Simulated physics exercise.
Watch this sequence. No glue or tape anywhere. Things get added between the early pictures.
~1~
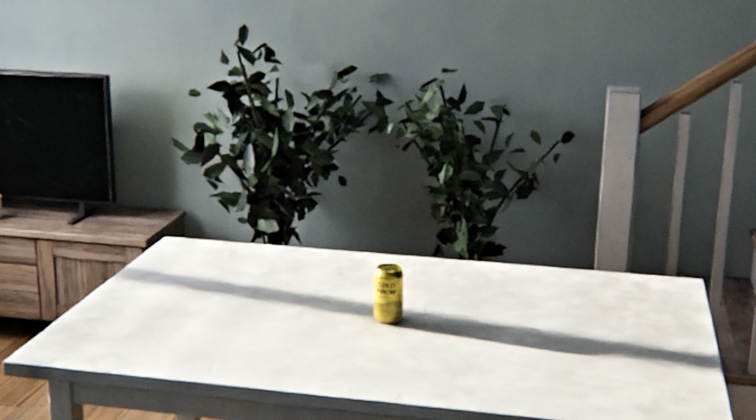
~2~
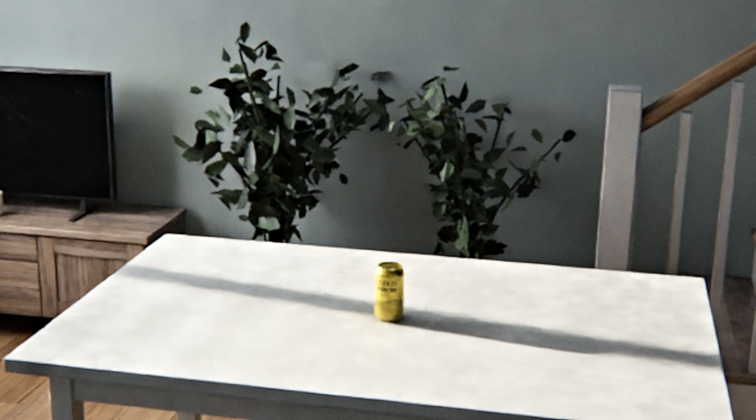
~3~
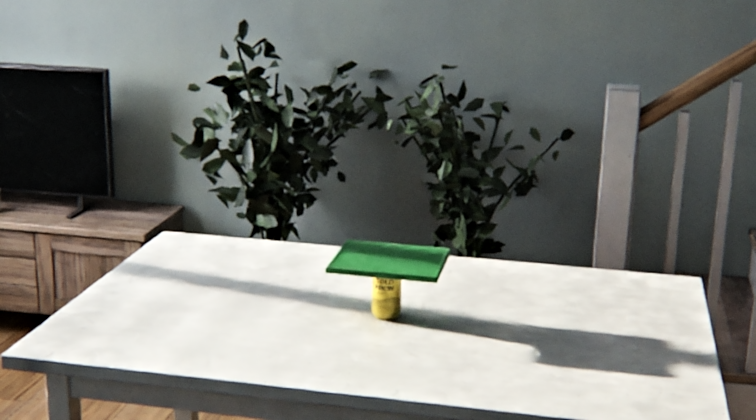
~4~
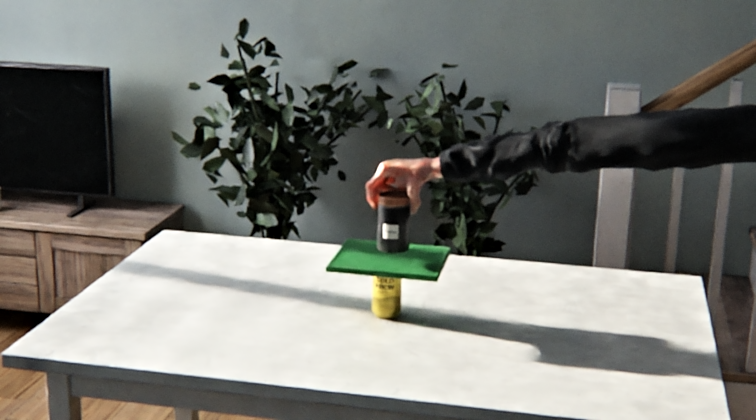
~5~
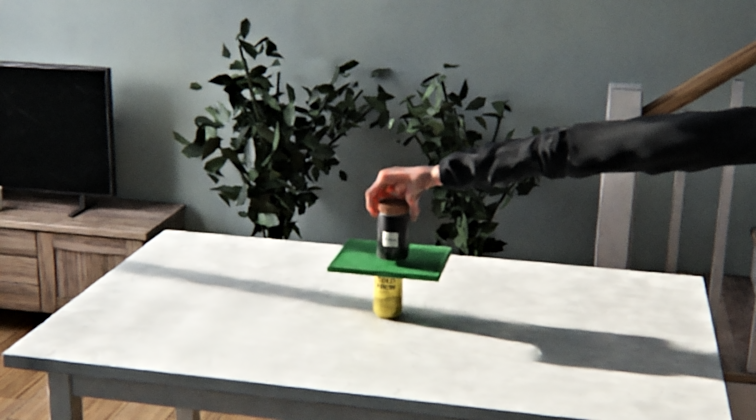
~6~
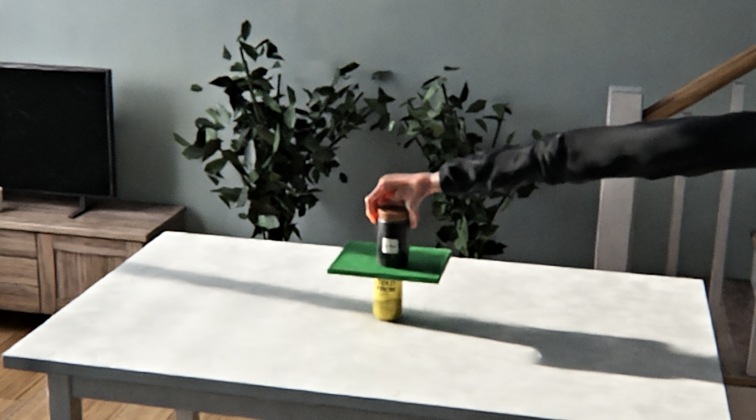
On a white table, a green lid appears atop a yellow can, then a hand lowers a black jar onto it.
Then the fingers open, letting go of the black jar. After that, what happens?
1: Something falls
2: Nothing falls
Option 2: Nothing falls.
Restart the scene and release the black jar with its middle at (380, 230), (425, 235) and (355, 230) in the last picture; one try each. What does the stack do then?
Try 1: Stands; try 2: Topples; try 3: Topples.
Then, 0.20 s on from there, no change.
Then, 0.50 s on from there, black jar resting near (393, 237).
In the end, all 3 unmoved. At the end, from the last picture's camera, black jar near (393, 237). The stack keeps its balance.
